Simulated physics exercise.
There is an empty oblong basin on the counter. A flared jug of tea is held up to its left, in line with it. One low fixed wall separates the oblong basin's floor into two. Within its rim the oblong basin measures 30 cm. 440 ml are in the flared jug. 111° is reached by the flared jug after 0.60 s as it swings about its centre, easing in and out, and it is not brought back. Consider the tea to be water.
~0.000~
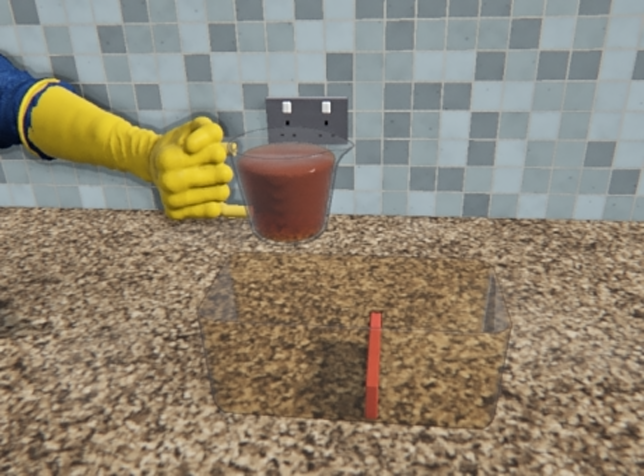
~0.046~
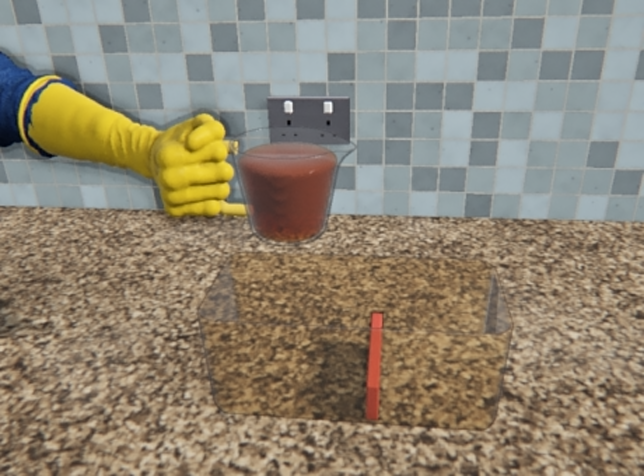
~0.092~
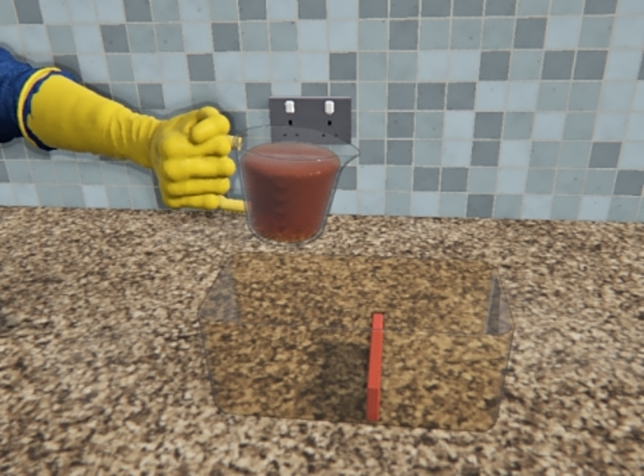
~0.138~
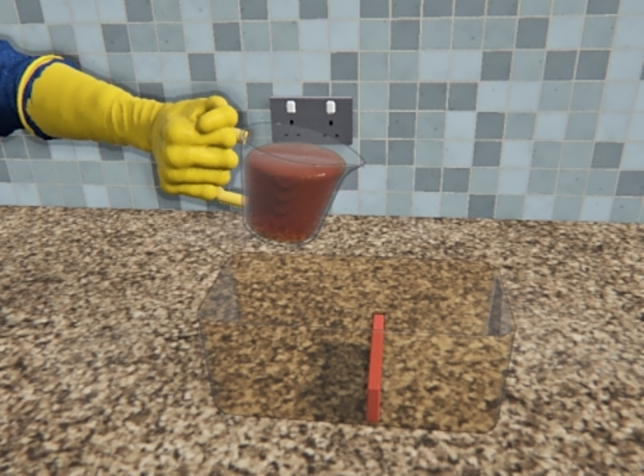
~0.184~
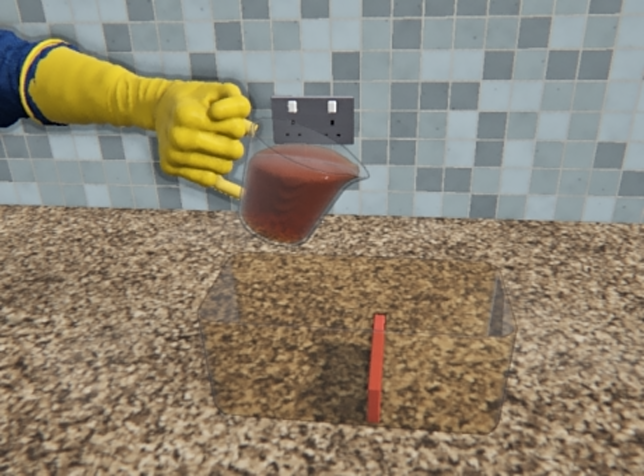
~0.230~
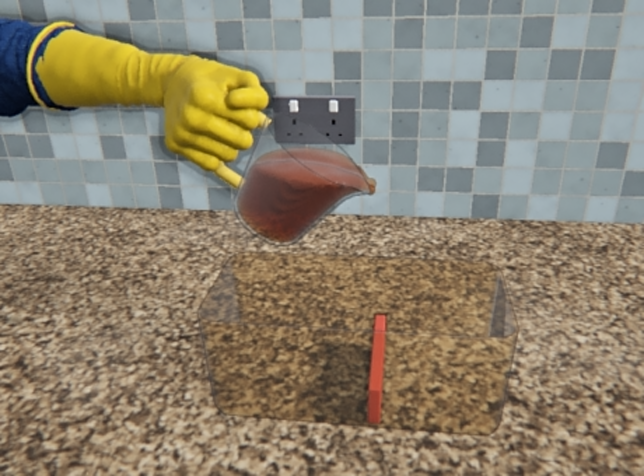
A yellow-gloved hand with a blue sleeve, reaching in from the left, holds a clear jug of reddish-brown liquid above a speckled brown counter, seen from the front and slightly above. Behind are blue-grey tiles and a dark socket plate; below sits an empty clear oblong basin with an upright red strip. The jug starts upright, then tilts rightward, slowly at first, the liquid reaching its lip.
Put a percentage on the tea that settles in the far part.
Roughly 72 per cent ends up there.
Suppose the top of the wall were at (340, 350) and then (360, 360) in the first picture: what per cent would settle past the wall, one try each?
I'd say 95 percent on the first go, 85 percent on the next.
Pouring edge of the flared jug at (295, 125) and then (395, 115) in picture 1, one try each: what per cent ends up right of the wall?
It comes to 15 per cent, and then 80 per cent.
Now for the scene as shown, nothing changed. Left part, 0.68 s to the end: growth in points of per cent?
About 6 percent.
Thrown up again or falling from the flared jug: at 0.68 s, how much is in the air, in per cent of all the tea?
Some 5 % is up in the air.
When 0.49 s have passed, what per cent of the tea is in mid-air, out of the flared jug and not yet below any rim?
Near 24 per cent of it all.
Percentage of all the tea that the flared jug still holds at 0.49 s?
About 32 percent.
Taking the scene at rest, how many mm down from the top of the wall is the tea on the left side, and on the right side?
Left about 40 mm, while the right is about 24 mm.
After 0.49 s the tilt is 102° and 33 per cent is still to pour, 2 is left of the wall and 41 right of it.
After 0.68 s the tilt is 111° and 2 per cent is still to pour, 20 is left of the wall and 73 right of it.
After 0.88 s the tilt is 111° and 0 per cent is still to pour, 26 is left of the wall and 72 right of it.
After 1.10 s the tilt is 111° and 0 per cent is still to pour, 26 is left of the wall and 72 right of it.
In the end 26 per cent lies left of the wall, 72 right of it and 1 outside.
